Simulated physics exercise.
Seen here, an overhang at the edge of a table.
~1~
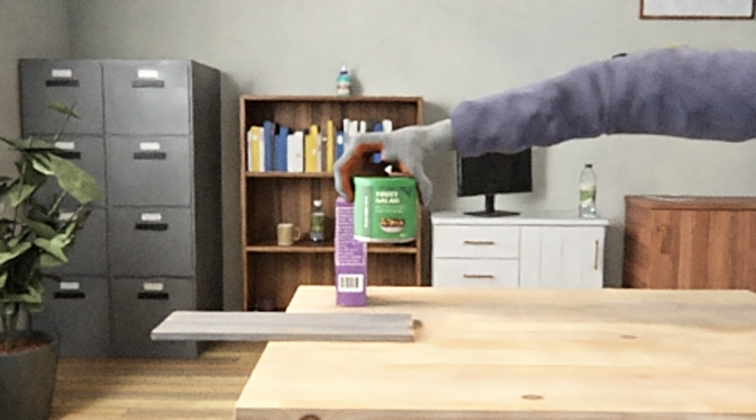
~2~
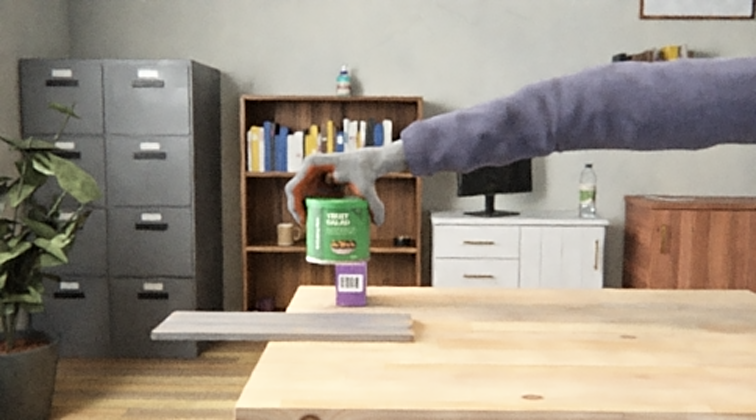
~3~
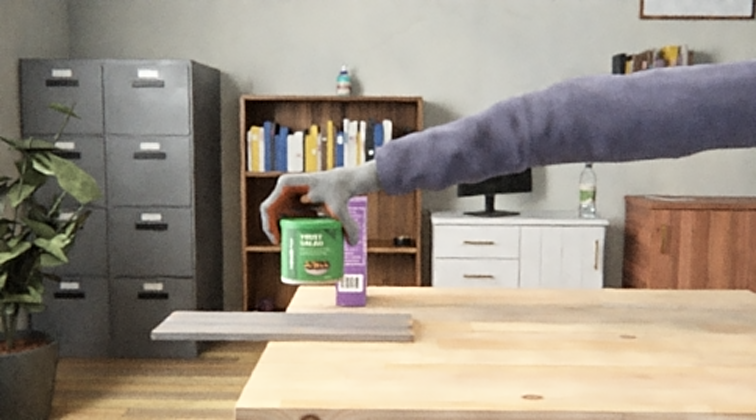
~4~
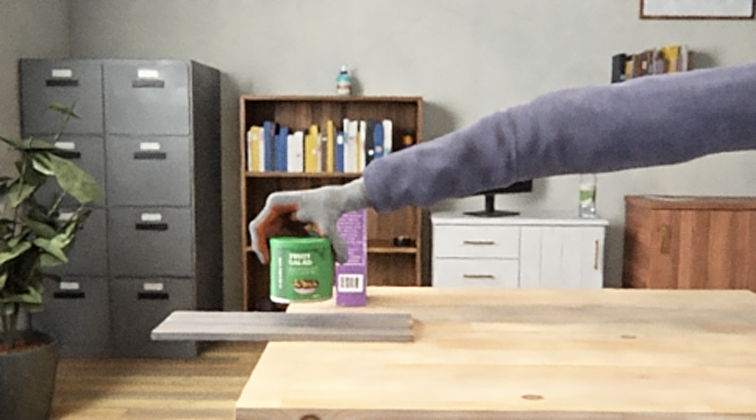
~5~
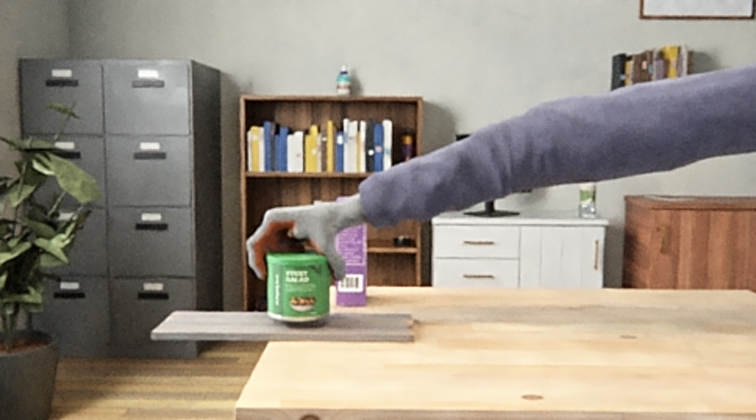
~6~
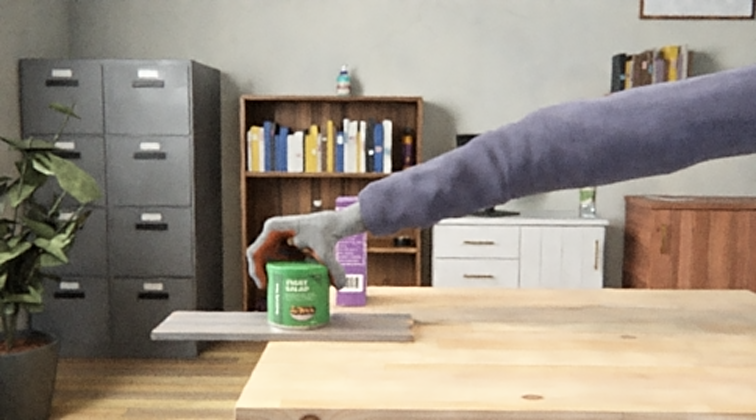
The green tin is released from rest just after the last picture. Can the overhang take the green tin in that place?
In the end the plank holds.
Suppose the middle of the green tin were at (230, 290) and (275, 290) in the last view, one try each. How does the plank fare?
First try: It tips off the edge; second try: It holds.
Then, 0.20 s after the last picture, nothing has stirred.
Then, 0.60 s after the last picture, green tin resting near (299, 293).
At rest, all 3 in place. Seen from the same camera at the end, green tin near (299, 293). The plank keeps its balance.
